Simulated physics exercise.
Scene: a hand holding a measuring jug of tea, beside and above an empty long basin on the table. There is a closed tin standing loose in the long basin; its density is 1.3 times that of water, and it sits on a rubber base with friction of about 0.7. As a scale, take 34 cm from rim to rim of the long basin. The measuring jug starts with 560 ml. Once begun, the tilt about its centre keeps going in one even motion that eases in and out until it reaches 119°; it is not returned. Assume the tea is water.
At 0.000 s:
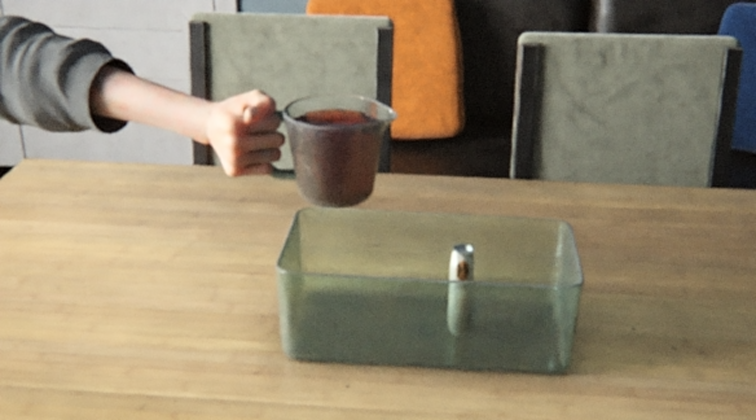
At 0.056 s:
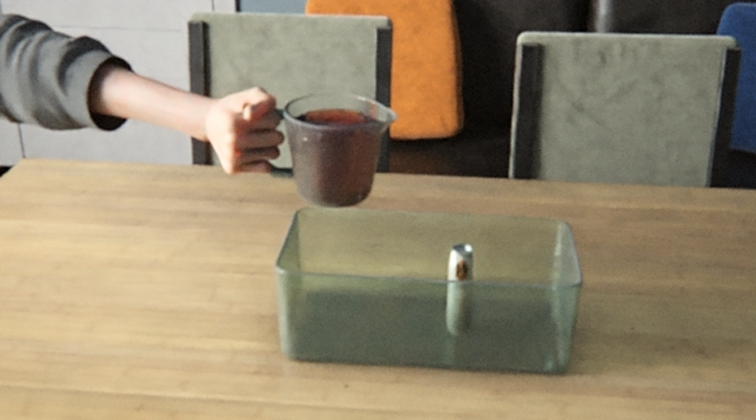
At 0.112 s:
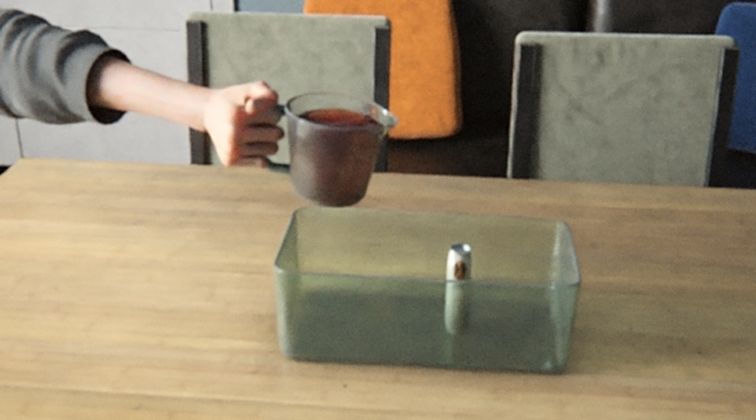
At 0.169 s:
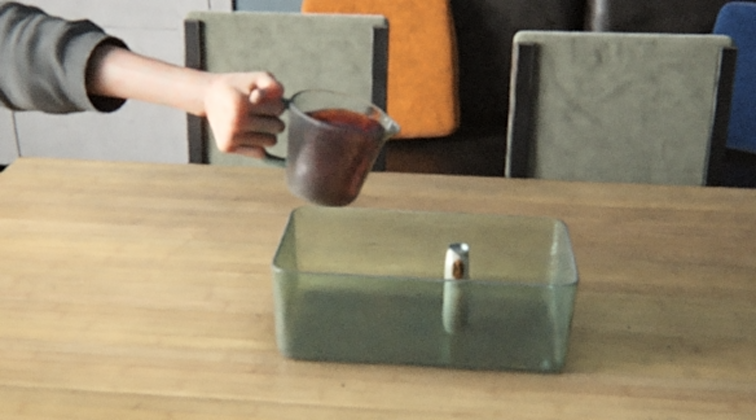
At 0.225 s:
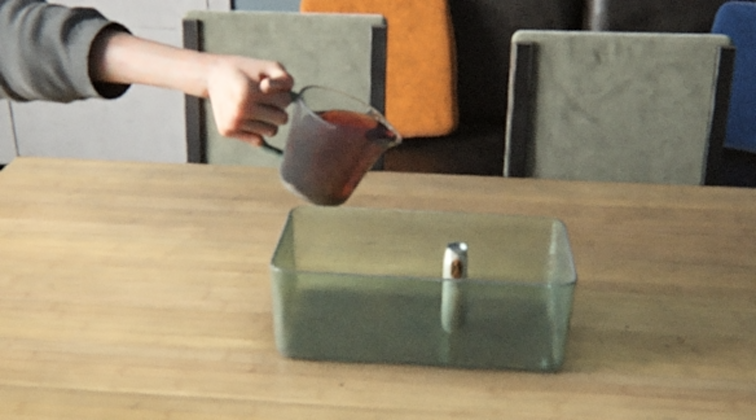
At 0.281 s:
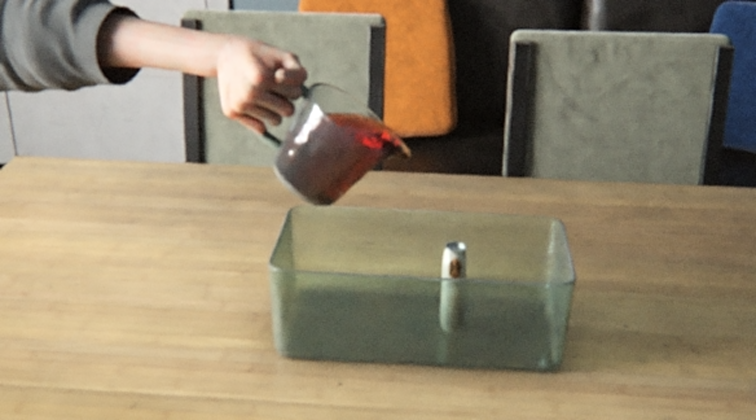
On a wooden table with grey chairs behind it, a hand holds a glass measuring jug of dark reddish tea above the left part of a long, clear basin with a small tin standing inside. The hand tilts the jug slowly, then further to the right, until tea reaches over its spout.
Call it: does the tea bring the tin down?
Call: Brought down.
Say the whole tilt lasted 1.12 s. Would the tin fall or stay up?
Tips over.
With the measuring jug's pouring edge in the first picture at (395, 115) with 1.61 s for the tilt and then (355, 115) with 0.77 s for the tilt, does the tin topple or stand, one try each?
Trial 1 - tin tips; trial 2 - tin stays standing.
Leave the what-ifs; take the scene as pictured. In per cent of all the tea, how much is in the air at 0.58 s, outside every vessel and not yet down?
Roughly 22 percent.
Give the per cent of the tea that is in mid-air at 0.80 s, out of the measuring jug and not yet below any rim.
Near 3 percent.
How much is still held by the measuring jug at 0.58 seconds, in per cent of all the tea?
Around 34 percent.
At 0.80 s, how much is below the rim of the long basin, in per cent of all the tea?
Roughly 96 per cent.
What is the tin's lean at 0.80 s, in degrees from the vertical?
The tilt comes to near 20°.
Then, 0.58 s in, the tilt is 102° and 33 per cent is still to pour; the tin stands where it began.
Then, 0.80 s in, the tilt is 119° and 1 per cent is still to pour; the tin leans 18°.
Then, 1.02 s in, the tilt is 119° and 0 per cent is still to pour; the tin lies on its side.
Then, 1.27 s in, the tilt is 119° and 0 per cent is still to pour; the tin lies on its side.
Finally, the tin lies on its side.
